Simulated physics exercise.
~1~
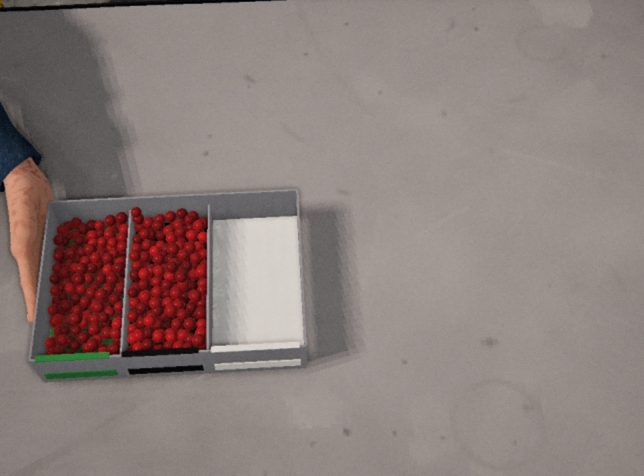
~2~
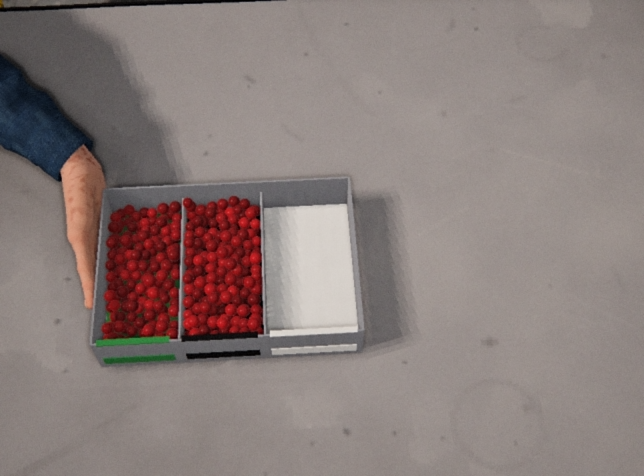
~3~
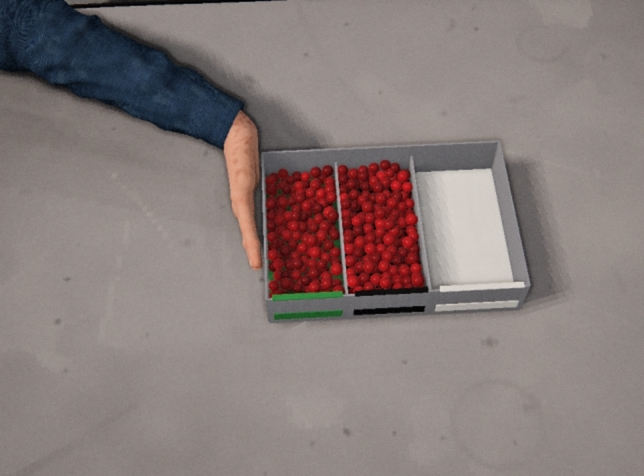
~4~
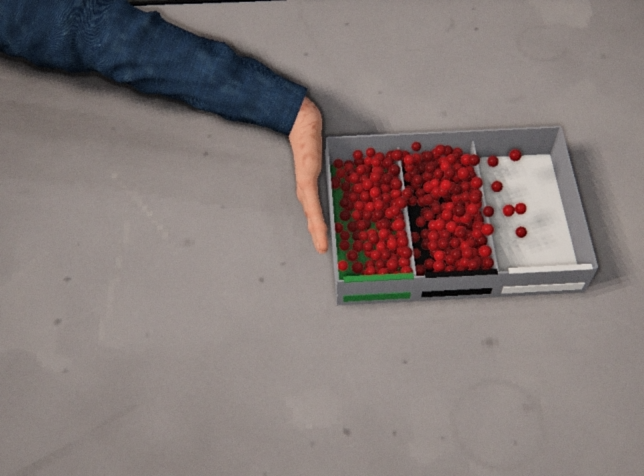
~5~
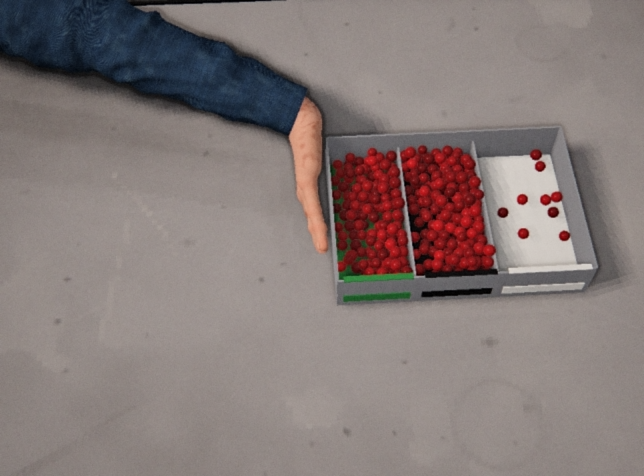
Hand pushing a divided grey tray of cranberries rightward until it stops, with a few berries spilling into the empty white compartment.
